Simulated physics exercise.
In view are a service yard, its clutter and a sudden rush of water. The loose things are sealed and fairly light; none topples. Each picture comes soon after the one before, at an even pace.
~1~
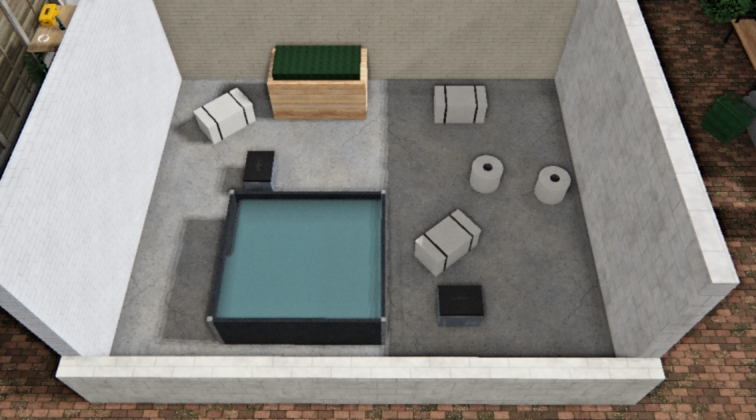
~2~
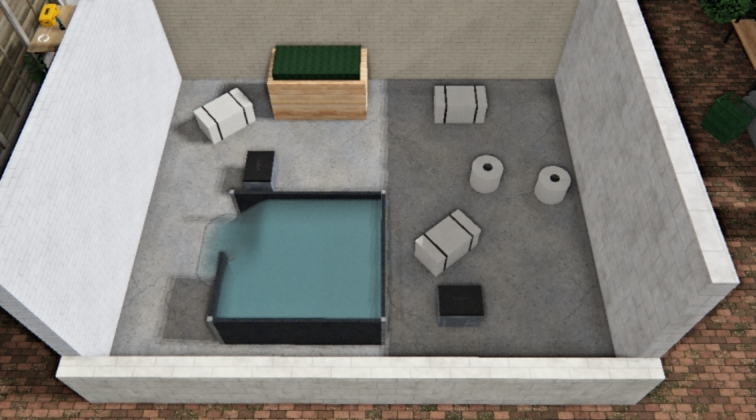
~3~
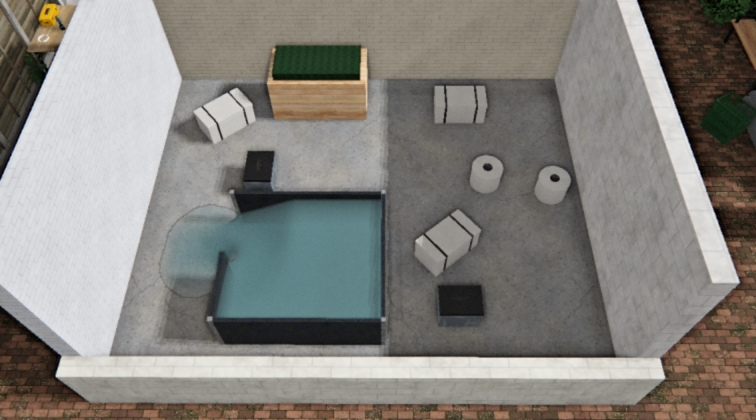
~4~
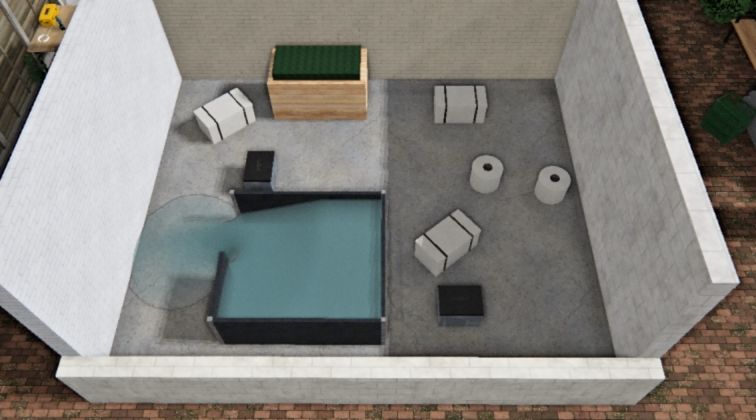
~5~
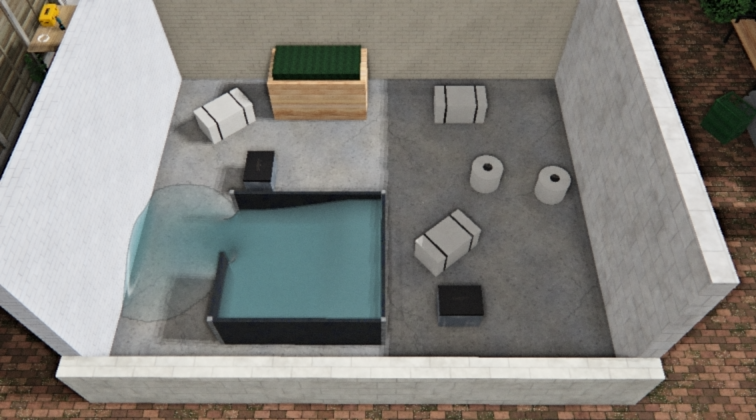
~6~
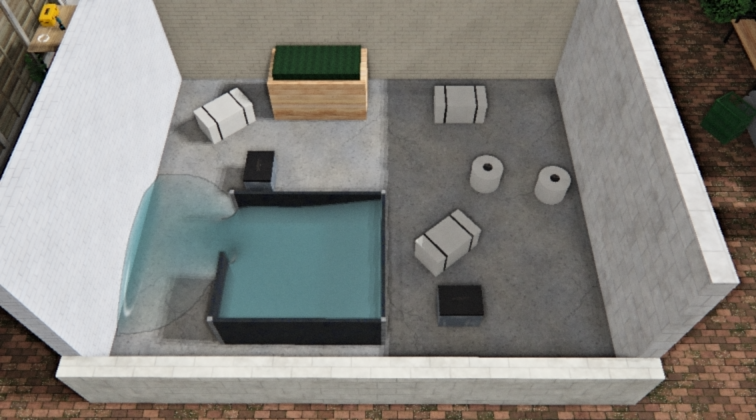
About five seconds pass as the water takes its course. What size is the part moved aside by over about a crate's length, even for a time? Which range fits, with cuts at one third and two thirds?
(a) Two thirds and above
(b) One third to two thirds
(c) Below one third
Below one third (c).
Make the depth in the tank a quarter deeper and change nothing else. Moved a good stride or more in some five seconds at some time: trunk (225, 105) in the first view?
Note - that object: Displaced that much.
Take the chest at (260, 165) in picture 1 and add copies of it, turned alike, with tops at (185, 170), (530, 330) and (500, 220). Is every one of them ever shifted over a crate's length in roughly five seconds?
Sequence: Travels that far, travels that far, doesn't go far.
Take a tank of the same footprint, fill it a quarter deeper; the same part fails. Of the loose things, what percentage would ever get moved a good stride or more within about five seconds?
My estimate is around 10 percent.
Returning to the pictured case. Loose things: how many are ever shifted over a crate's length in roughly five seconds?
The number is 0.
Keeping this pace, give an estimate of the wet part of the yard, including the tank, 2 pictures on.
20 per cent.
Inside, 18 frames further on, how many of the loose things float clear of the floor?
I count 1.
A moment on, 0 of 7 are well off their spots; 0 afloat.
Next, 0 of 7 are well off their spots; 0 afloat.
Later, 0 of 7 are well off their spots; 1 afloat.
In the end, 0 of 7 are well off their spots, and 0 have been at some point; 1 afloat.
